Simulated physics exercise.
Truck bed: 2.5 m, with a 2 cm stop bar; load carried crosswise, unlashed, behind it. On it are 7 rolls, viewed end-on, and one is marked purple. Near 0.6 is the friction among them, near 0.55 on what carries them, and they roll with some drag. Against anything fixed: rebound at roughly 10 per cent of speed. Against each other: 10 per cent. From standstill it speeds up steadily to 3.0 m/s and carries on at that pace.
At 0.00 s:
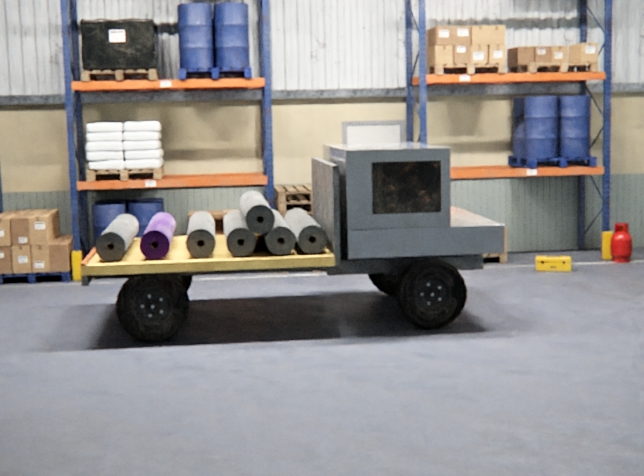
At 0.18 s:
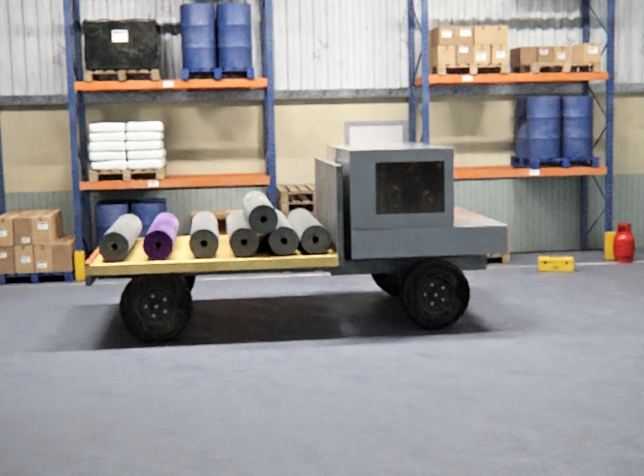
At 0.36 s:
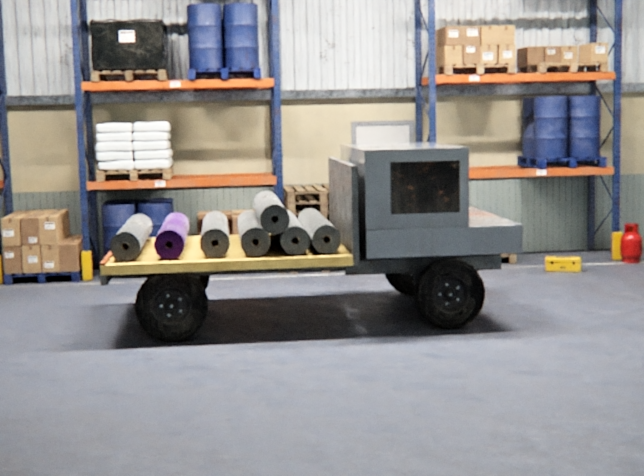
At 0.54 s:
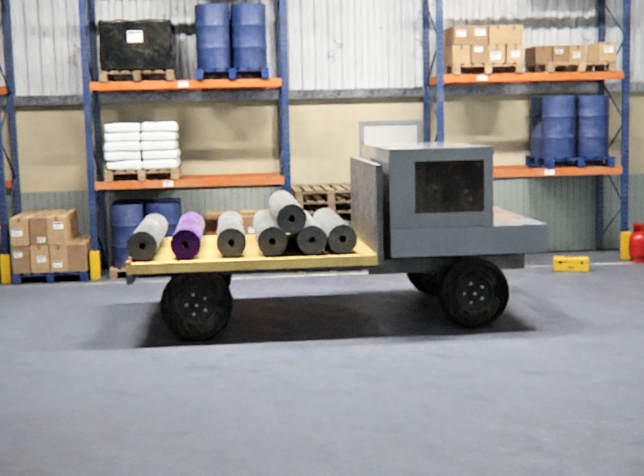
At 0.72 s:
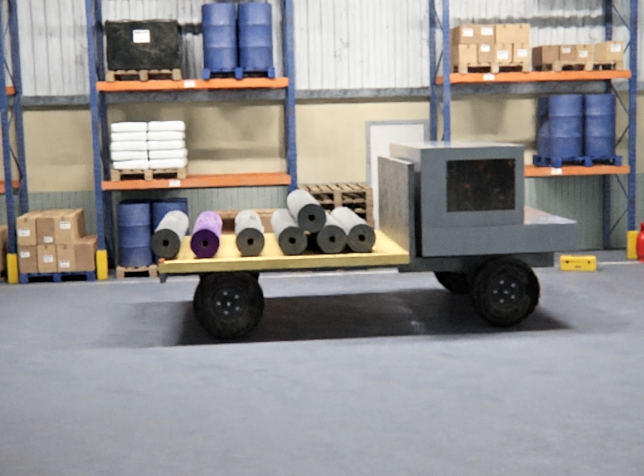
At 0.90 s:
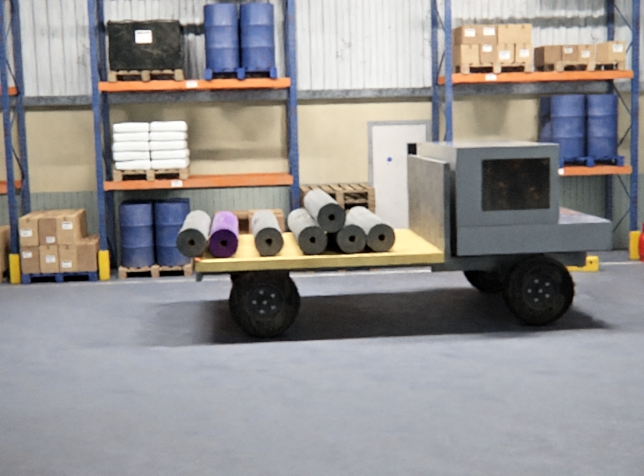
A grey truck drives right through a warehouse as the rolls shift back along its bed.
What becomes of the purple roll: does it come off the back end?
The purple roll does so.
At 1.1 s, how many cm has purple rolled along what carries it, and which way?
By then purple sits 65 left of where it began.
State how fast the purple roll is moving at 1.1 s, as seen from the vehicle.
It's going at around 0.9 m/s.
After 1.1 s, purple is on the bed, 5 cm from the bar, rolling towards it; 1 lost off the end.
After 1.2 s, purple is on the bed, 5 cm from the bar, rolling towards it; 1 lost off the end.
After 1.3 s, purple is going over the tail; 2 lost off the end.
After 1.4 s, purple is going over the tail; 2 lost off the end.
At rest (3.5 s), purple is off the end; 6 lost off the end.
